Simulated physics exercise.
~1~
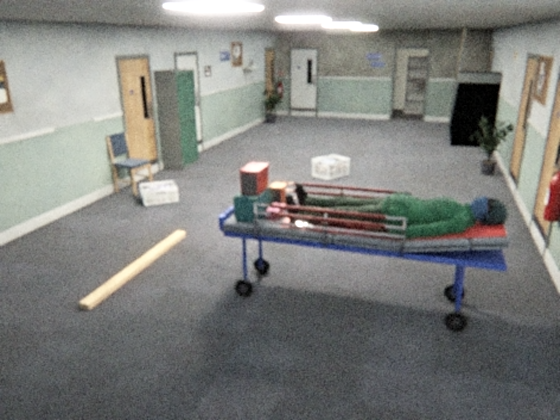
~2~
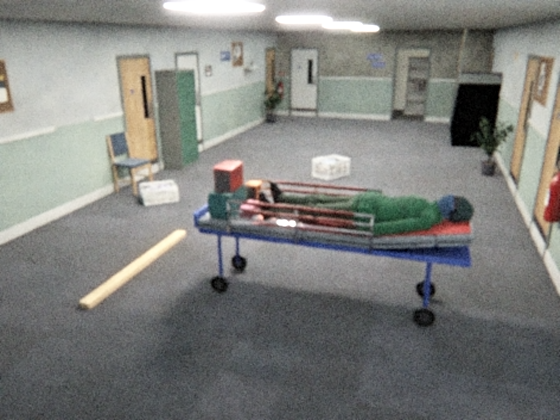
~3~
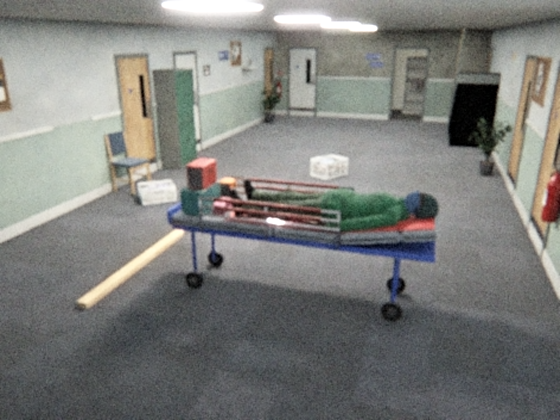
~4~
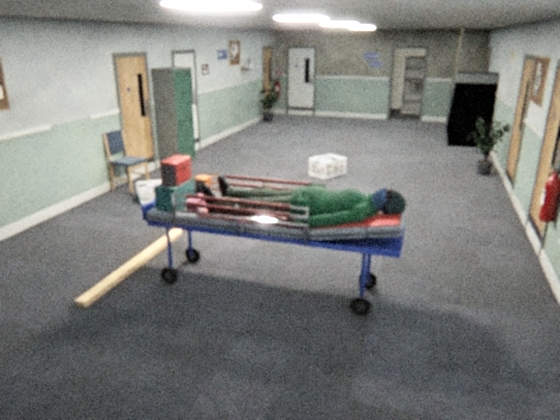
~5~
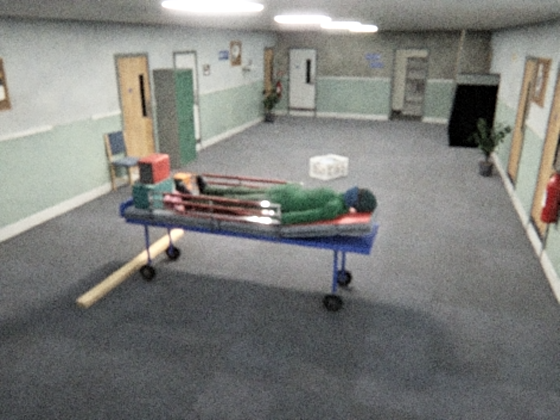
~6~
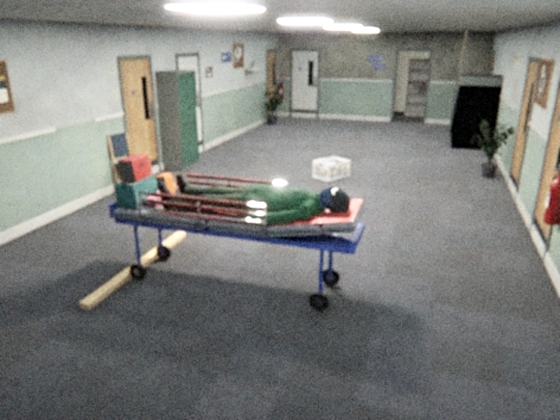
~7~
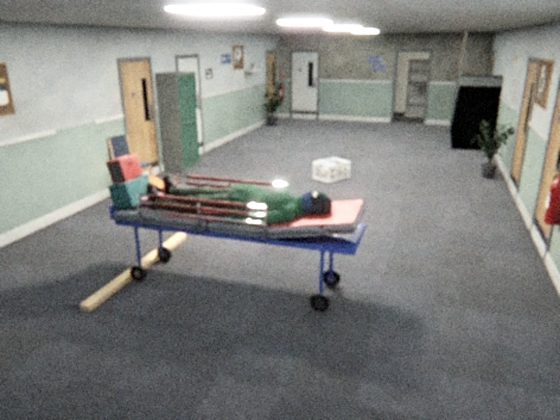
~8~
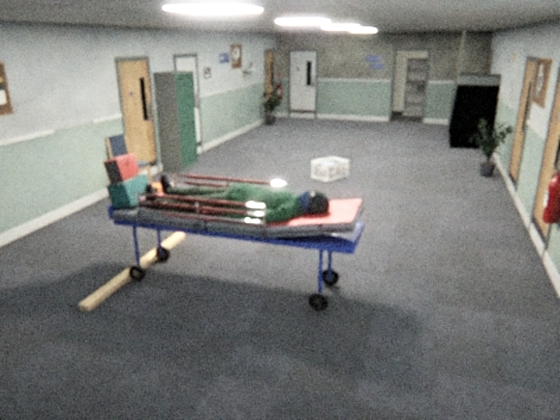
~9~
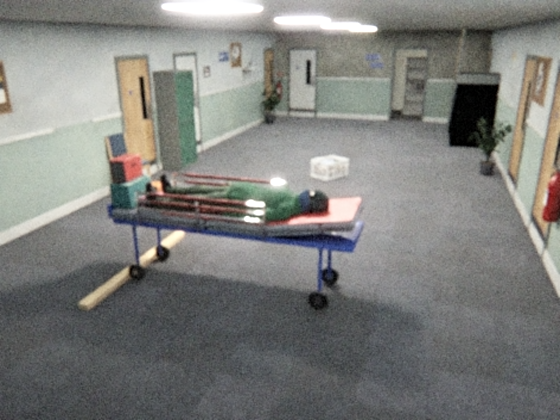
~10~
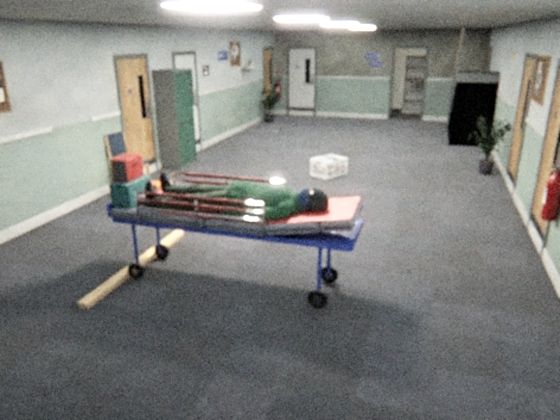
Hospital corridor with a trolley rolling left and stopping at a wooden sill, the limp green-clad figure and loose items sliding but staying aboard.
